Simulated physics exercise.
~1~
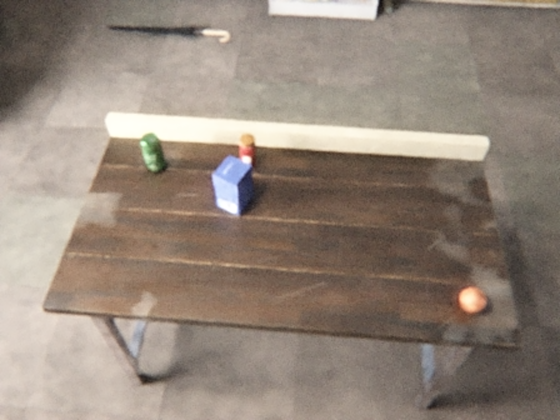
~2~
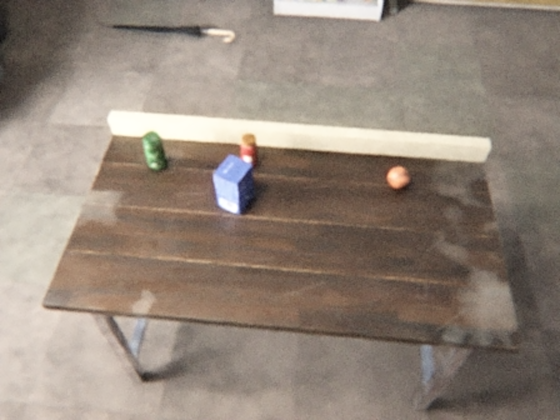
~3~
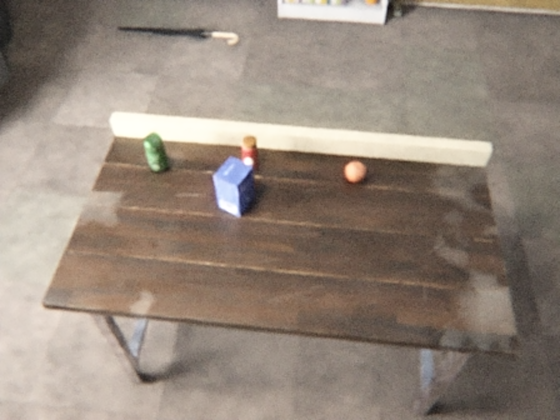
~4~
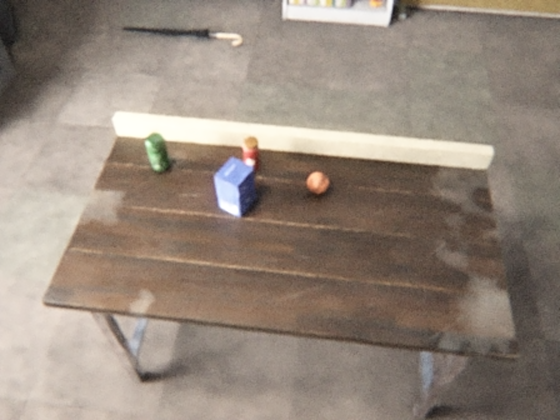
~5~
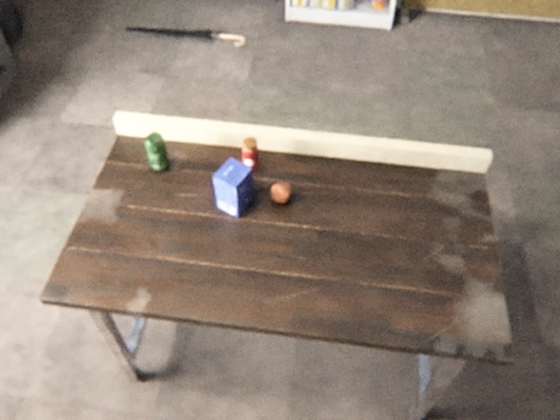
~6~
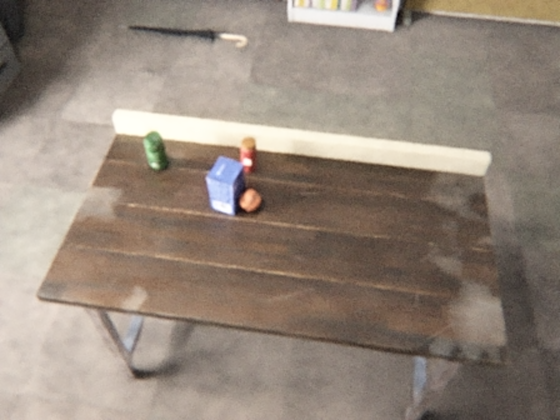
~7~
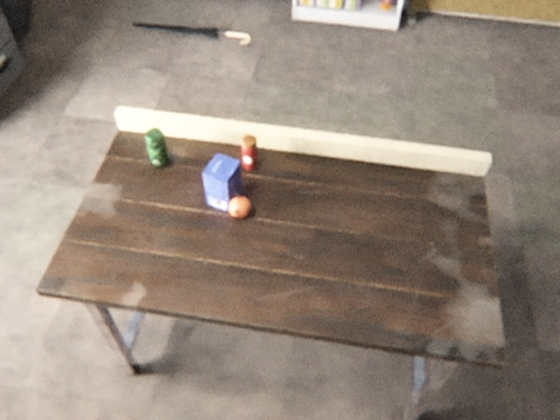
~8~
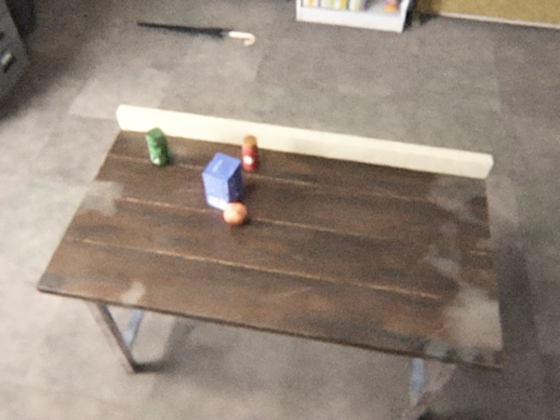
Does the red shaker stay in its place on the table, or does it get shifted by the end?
The red shaker stays in its place near the rail.
